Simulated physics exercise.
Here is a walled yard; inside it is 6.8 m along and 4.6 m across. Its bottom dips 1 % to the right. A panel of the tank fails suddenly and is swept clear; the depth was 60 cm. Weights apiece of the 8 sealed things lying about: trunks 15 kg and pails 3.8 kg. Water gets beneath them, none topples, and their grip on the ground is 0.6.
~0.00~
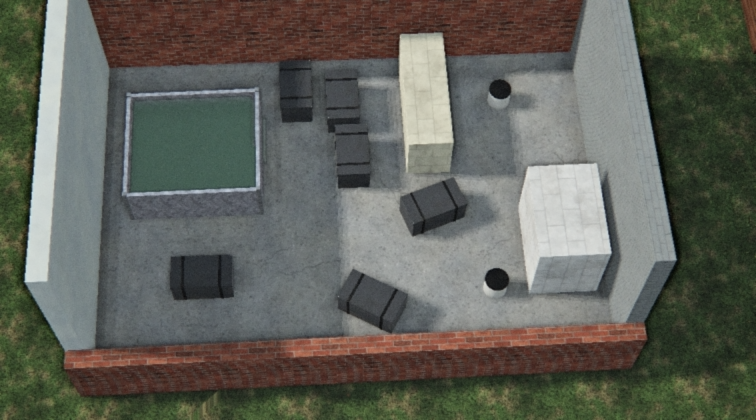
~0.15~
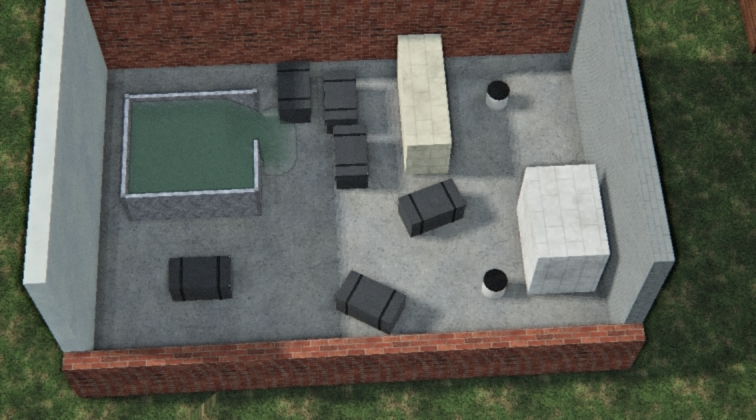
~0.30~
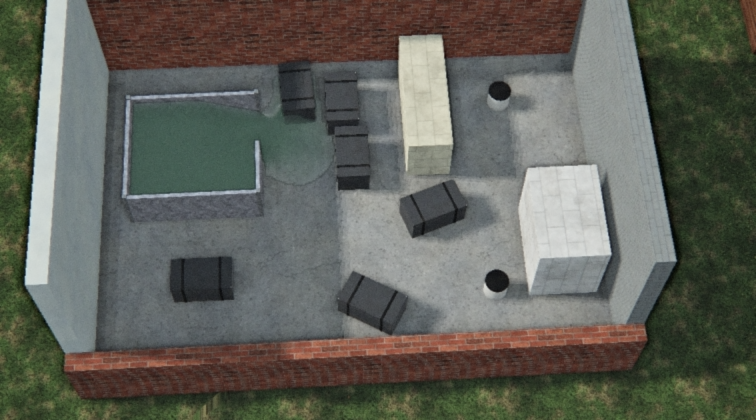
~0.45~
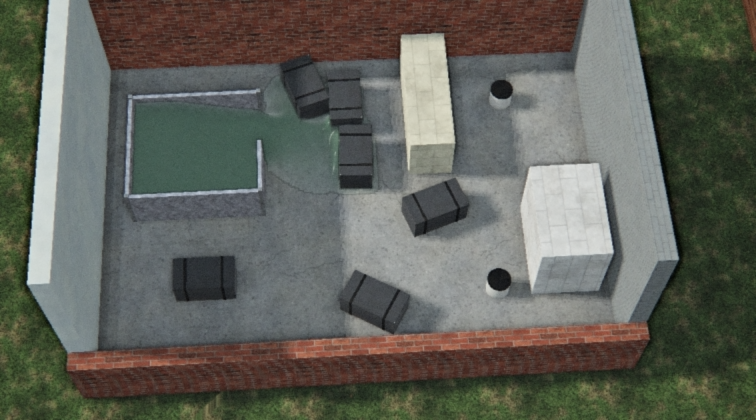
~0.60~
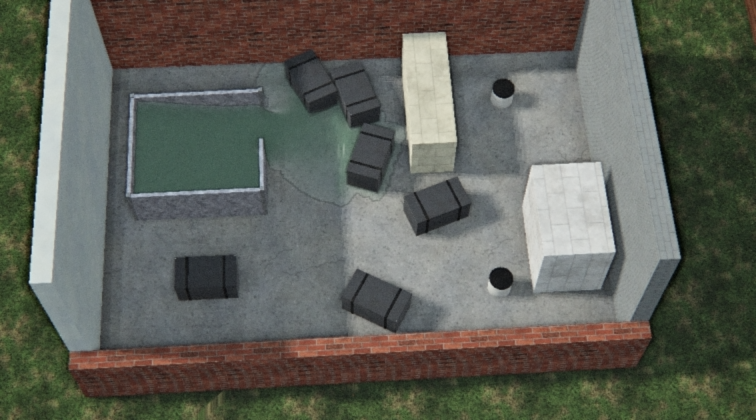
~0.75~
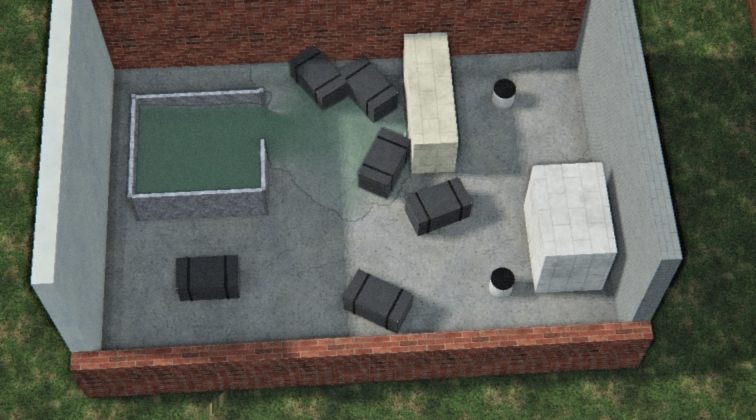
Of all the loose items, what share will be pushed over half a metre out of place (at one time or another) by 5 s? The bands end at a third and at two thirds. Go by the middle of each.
That comes to two thirds or above.
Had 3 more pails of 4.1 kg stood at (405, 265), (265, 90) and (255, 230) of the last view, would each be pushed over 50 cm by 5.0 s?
In that order: Over, past it, short of it.
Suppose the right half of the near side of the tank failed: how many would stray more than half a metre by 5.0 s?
In that case 3 of them.
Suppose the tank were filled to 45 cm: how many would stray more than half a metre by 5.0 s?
Then 4.
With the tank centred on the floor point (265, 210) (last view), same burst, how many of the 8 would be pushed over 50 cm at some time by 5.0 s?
In that case 5 of them.
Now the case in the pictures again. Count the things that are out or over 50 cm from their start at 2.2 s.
By then 3.
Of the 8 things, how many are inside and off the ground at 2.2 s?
I count 1.
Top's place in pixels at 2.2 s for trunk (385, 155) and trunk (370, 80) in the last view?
Near (432, 233) and (390, 64).
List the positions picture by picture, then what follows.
The first picture shows a trunk at (352, 149) rests on the ground; a trunk at (342, 94) rests on the ground; 2.5 m2 under water; 0 of 8 have shifted.
The second picture shows a trunk at (351, 150) rests on the ground; a trunk at (340, 95) rests on the ground; 3.0 m2 under water; 0 of 8 have shifted.
The third picture shows a trunk at (352, 151), on the bottom; a trunk at (342, 96) rests on the ground; water covers 3.5 m2; 0 of 8 have shifted.
The fourth picture shows a trunk at (356, 150), on the bottom; a trunk at (345, 94), on the bottom; water covers 4.1 m2; 1 of 8 have shifted.
The fifth picture shows a trunk at (371, 151), on the bottom, 21 cm from its start; a trunk at (355, 88), on the bottom, 16 cm from its start; 5.1 m2 under water; 3 of 8 have shifted.
The sixth picture shows a trunk at (385, 156) rests on the ground, 40 cm from its start; a trunk at (368, 82), on the bottom, 36 cm from its start; water covers 6.1 m2; 3 of 8 have shifted.
After 1.1 s 3 of 8 are over 50 cm from their spots; 2 afloat.
After 2.2 s 3 of 8 are over 50 cm from their spots; 1 afloat.
After 3.5 s 5 of 8 are over 50 cm from their spots; 4 afloat.
After 5.0 s 6 of 8 are over 50 cm from their spots, and 6 have been at some point; 6 afloat.
